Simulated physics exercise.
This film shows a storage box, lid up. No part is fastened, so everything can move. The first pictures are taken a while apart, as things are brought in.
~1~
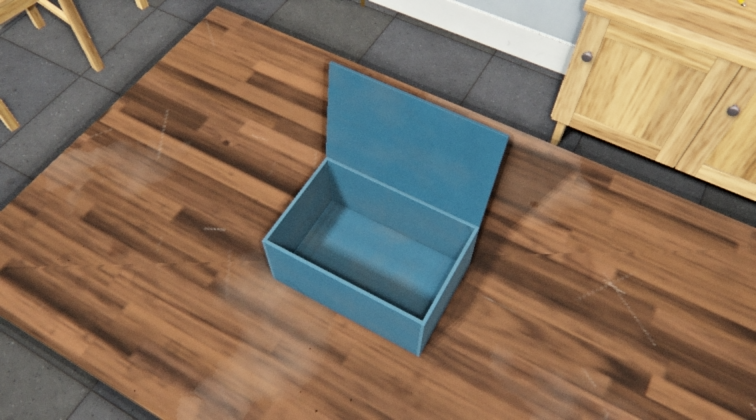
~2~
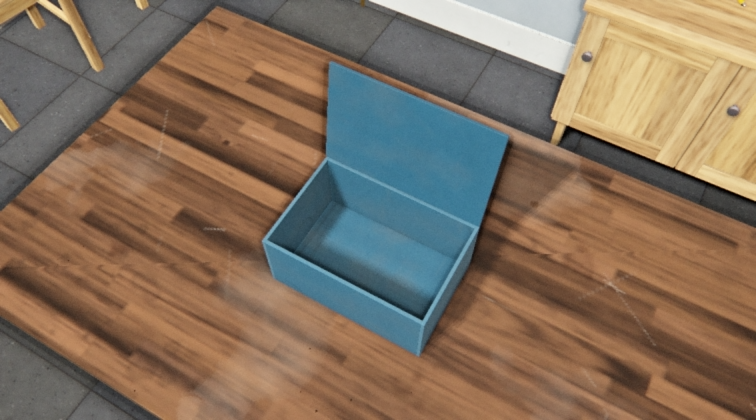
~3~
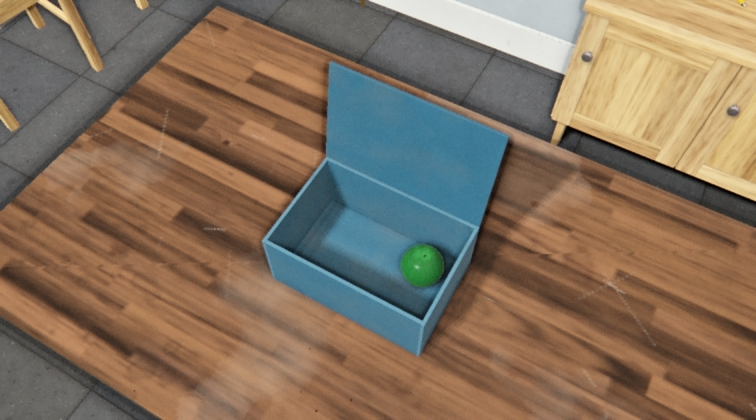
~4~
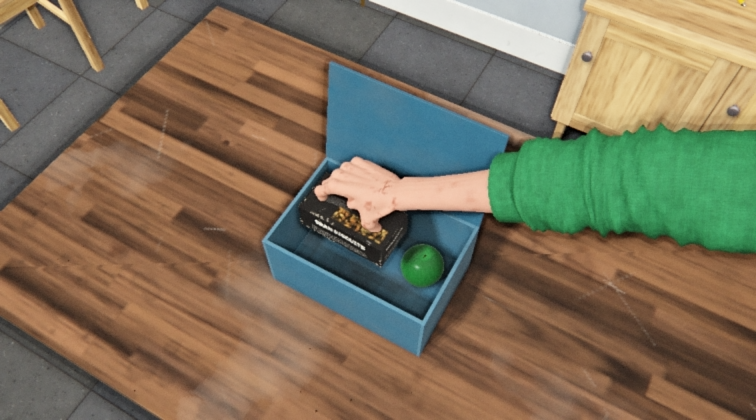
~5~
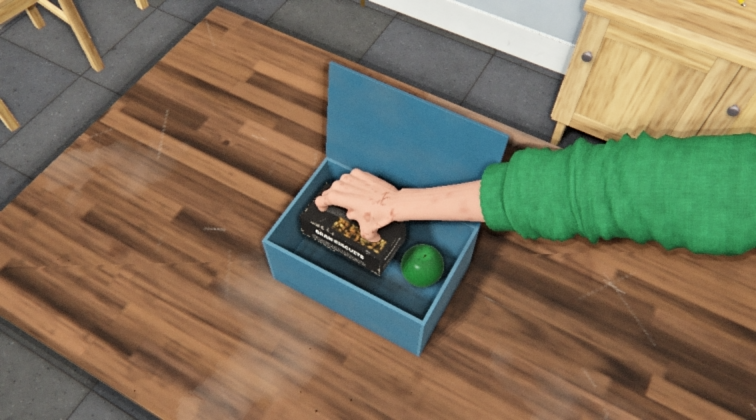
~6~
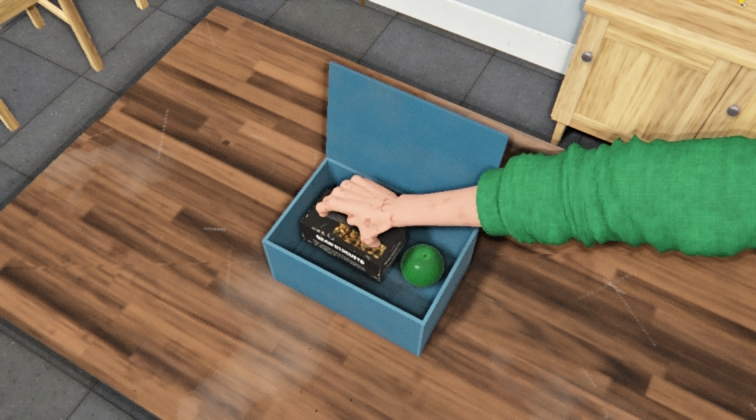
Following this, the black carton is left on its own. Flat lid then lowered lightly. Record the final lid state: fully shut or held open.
Final lid state: Fully shut.
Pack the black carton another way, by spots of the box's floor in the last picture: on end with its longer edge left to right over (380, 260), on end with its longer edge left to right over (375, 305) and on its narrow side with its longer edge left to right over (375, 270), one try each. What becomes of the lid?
In case one it remains open, in case two it remains open and in case three it ends up closed.
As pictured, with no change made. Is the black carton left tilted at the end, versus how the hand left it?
Well, it stays just as set.
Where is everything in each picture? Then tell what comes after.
In the first frame, the last thing is not in view yet.
In the second frame, the last thing is not in view yet.
In the third frame, the last thing is not in view yet; green apple (423, 265).
In the fourth frame, coming down; black carton (353, 219); green apple (423, 265).
In the fifth frame, coming down; black carton (353, 229); green apple (423, 265).
In the sixth frame, put in, still held; black carton (353, 234); green apple (423, 265).
Then, 0.40 s after the last picture, black carton slid a little near (357, 250).
Then, 1.50 s after the last picture, lid 71° above the rim; black carton slid a little near (357, 250); green apple rolled a little.
Then, 1.80 s after the last picture, lid 33° above the rim; black carton slid a little near (357, 250); green apple rolled a little.
Then, 1.90 s after the last picture, lid 15° above the rim; black carton slid a little near (357, 250); green apple rolled a little.
At rest, lid shut; moved from the start, black carton; green apple in place. Seen from the same camera at the end, black carton near (357, 250).
